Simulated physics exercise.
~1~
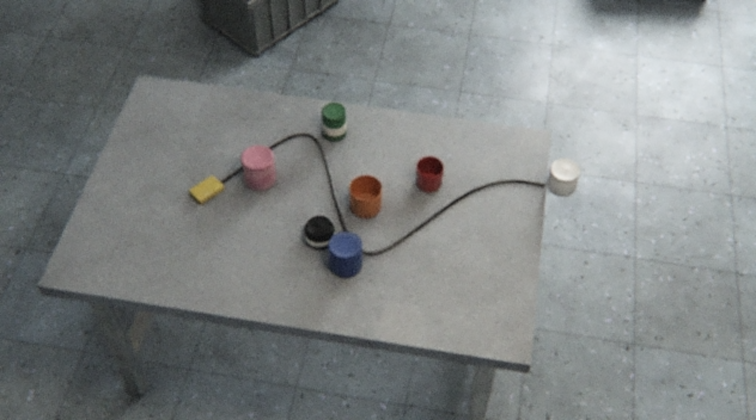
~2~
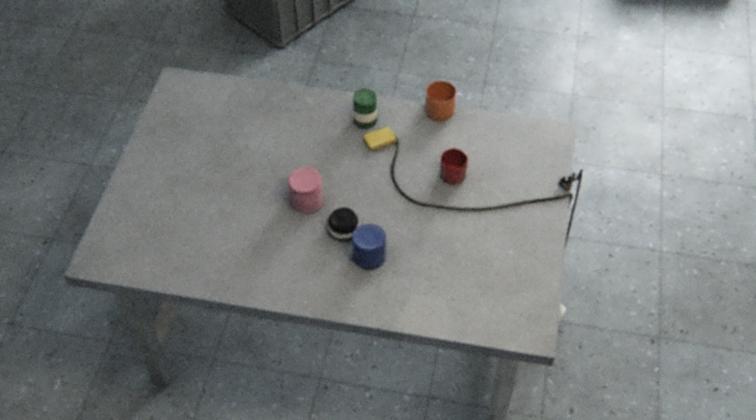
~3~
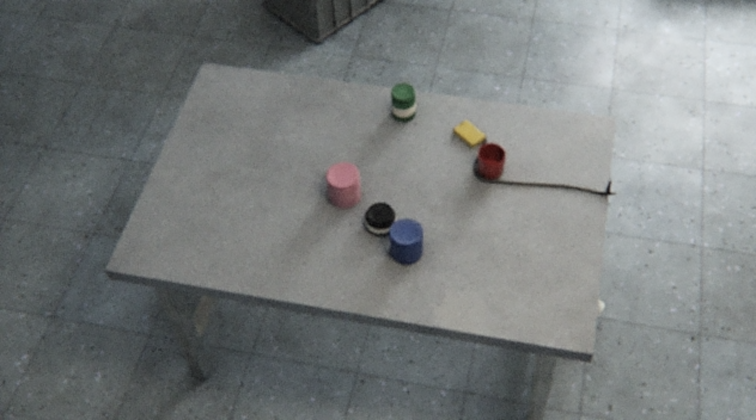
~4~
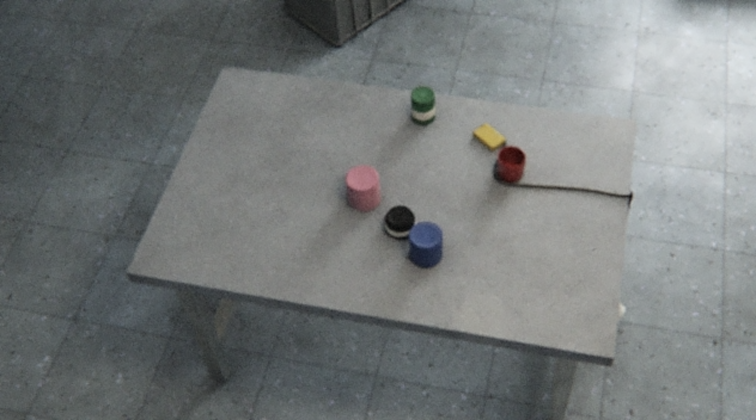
A white speaker tips off the right edge of a grey kitchen table, seen from above on a tiled floor, pulling a thin black cable tied to a yellow phone at the left. The cable winds past a pink tub, a green canister, an orange cup, a red mug, a black jar and a blue tub. As the speaker drops, the phone is dragged right, the pink tub shifts slightly, and the orange cup is swept to the far edge. The cup then disappears from the tabletop. The phone stops near the red mug, the cable trailing to the right edge.
